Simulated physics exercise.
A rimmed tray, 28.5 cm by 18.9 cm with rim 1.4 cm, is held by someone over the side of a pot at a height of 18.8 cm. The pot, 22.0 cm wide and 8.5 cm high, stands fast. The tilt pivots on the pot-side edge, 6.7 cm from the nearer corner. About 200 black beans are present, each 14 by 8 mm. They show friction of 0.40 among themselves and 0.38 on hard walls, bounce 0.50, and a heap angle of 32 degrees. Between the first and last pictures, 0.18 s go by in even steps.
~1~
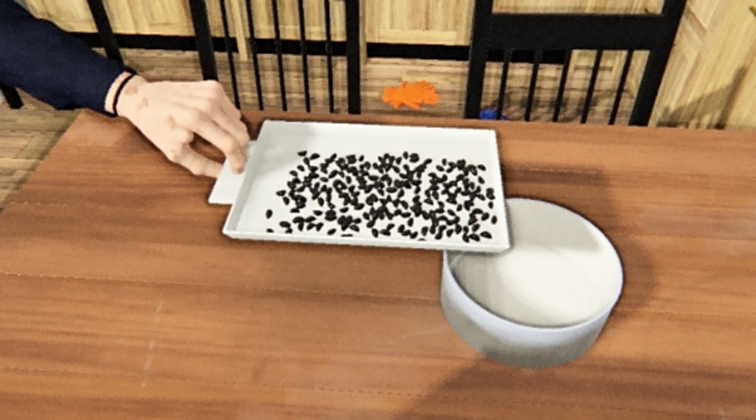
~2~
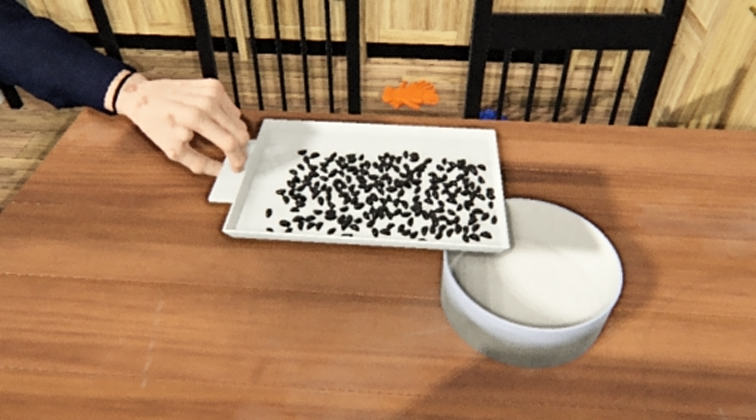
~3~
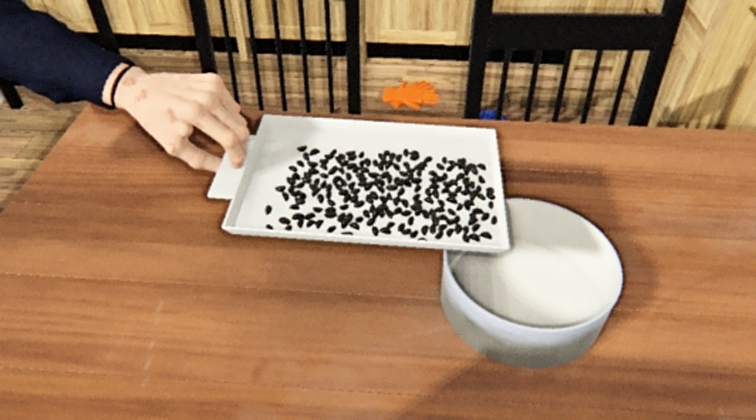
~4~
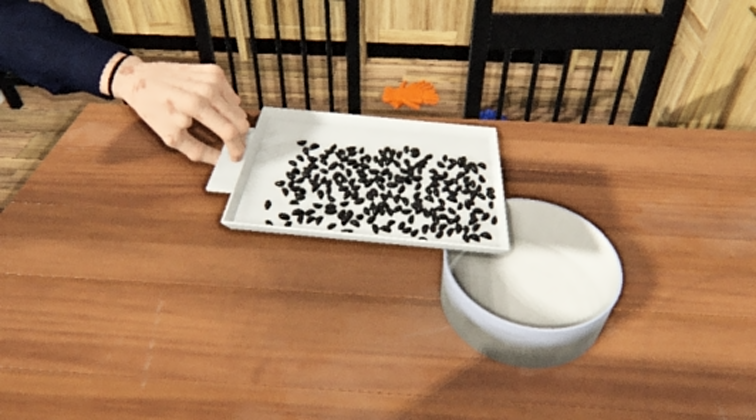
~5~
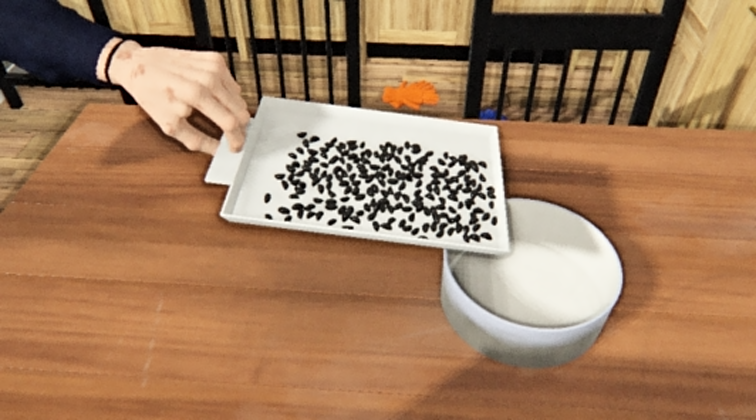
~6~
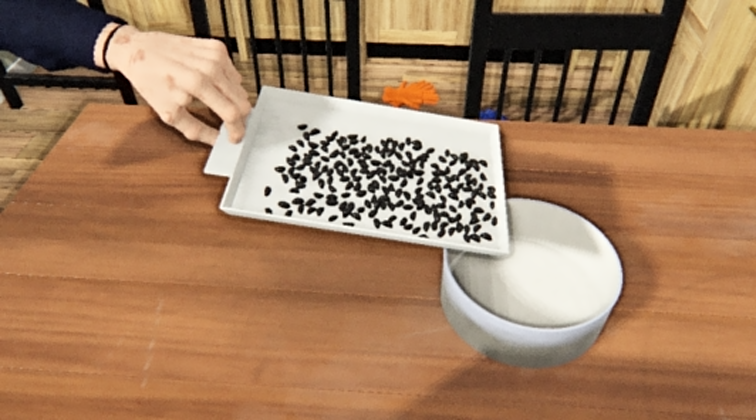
On a wooden table, a hand at the left holds a white rimmed tray of scattered black beans, its right edge over the side of a round white pot. The tray starts level, then the hand slowly raises the left end into a slight tilt, while the beans barely shift and the pot stays still.
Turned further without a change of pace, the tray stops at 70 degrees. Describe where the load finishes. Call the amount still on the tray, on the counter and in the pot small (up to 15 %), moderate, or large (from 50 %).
At the end, tray: Small, counter: Moderate, pot: Large.
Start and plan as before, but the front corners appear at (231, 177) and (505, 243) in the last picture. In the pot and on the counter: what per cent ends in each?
Pot 90 % / counter 5 %.
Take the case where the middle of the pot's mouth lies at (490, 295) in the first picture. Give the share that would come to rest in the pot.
Estimate: ~ 95 %.
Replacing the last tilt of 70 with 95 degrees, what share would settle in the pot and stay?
Estimated share: About 65 %.
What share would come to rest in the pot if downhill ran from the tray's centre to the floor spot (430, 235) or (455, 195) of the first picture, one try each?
40 and 85 %.
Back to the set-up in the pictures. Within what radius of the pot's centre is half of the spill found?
Some 20 cm.
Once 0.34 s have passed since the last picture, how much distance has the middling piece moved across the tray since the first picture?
4 cm.
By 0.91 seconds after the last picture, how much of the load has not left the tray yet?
It comes to near 10 per cent.
Then, 0.34 s after the last picture, tilt 40 degrees; the tray holds 100 %, the pot 0 %.
Then, 0.57 s after the last picture, tilt 59 degrees; the tray holds 85 %, the pot 0 %.
Then, 0.91 s after the last picture, tilt 70 degrees; the tray holds 10 %, the pot 50 %.
In the end, tray 0 %, counter 35 %, pot 60 %.
